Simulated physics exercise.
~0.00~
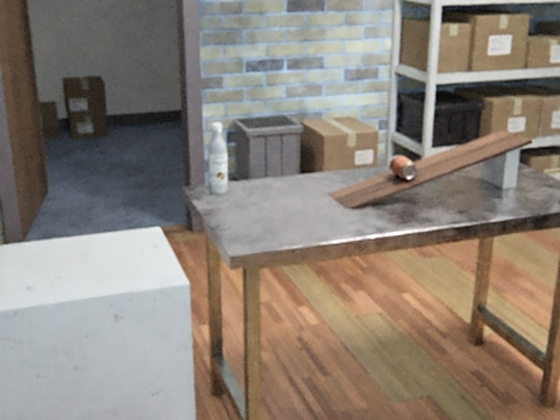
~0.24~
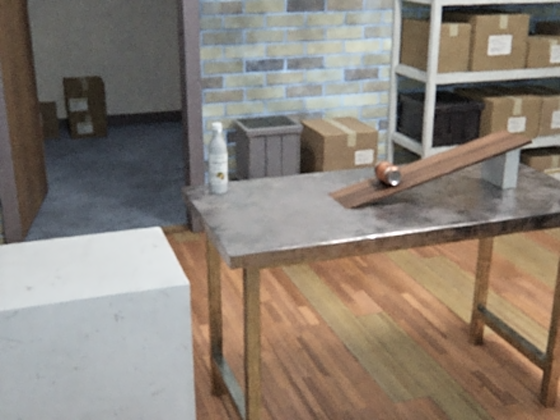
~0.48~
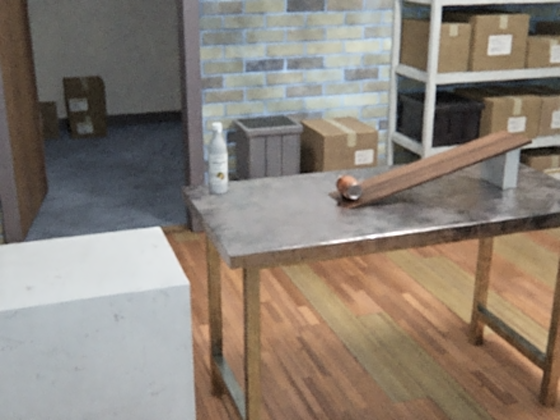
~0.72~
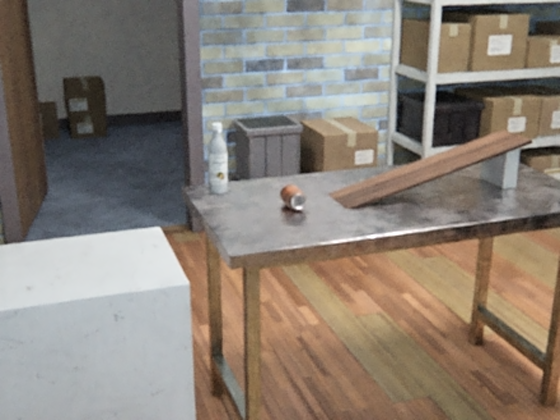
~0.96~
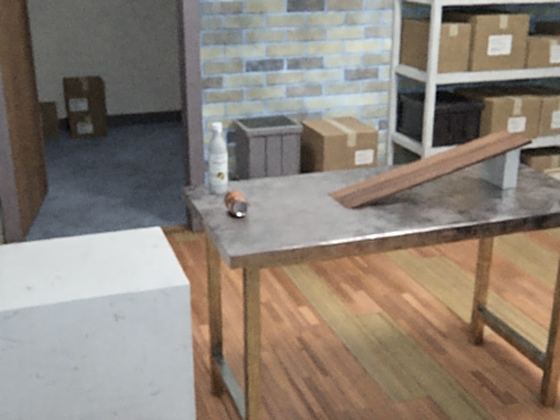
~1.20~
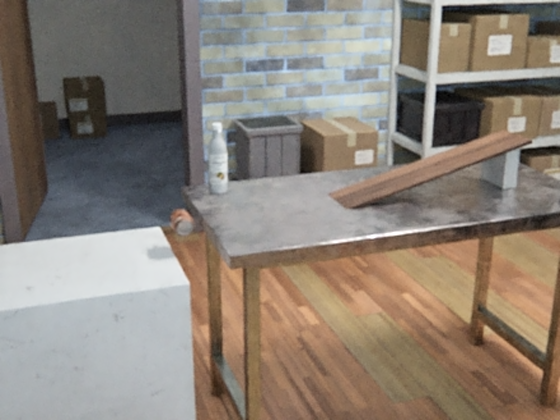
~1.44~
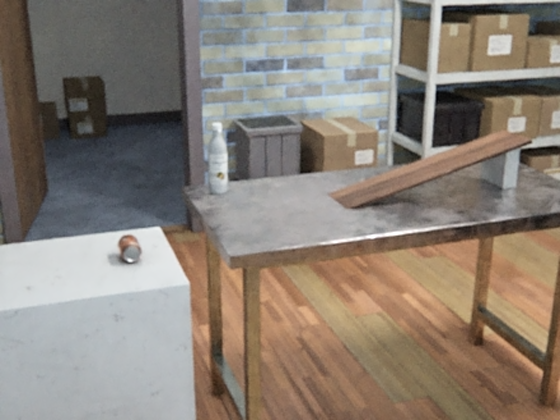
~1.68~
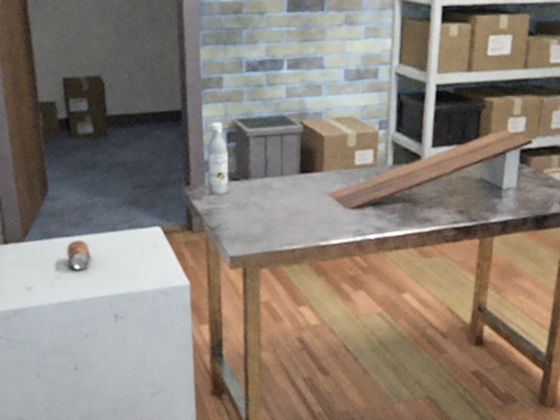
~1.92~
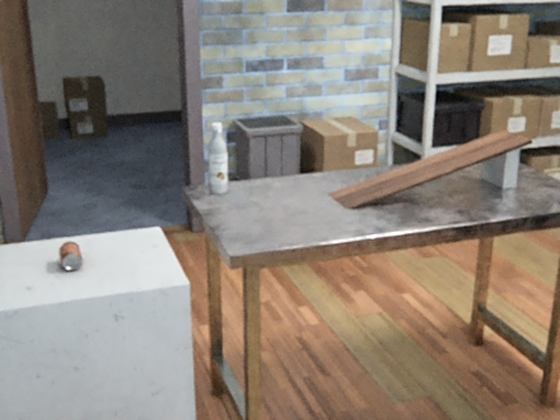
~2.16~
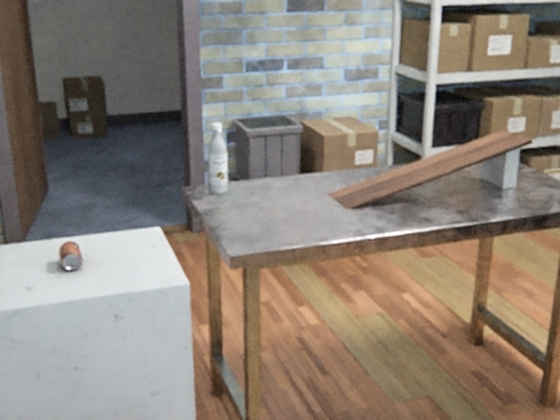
A metal table holds a ramp as a can rolls left onto a white block.
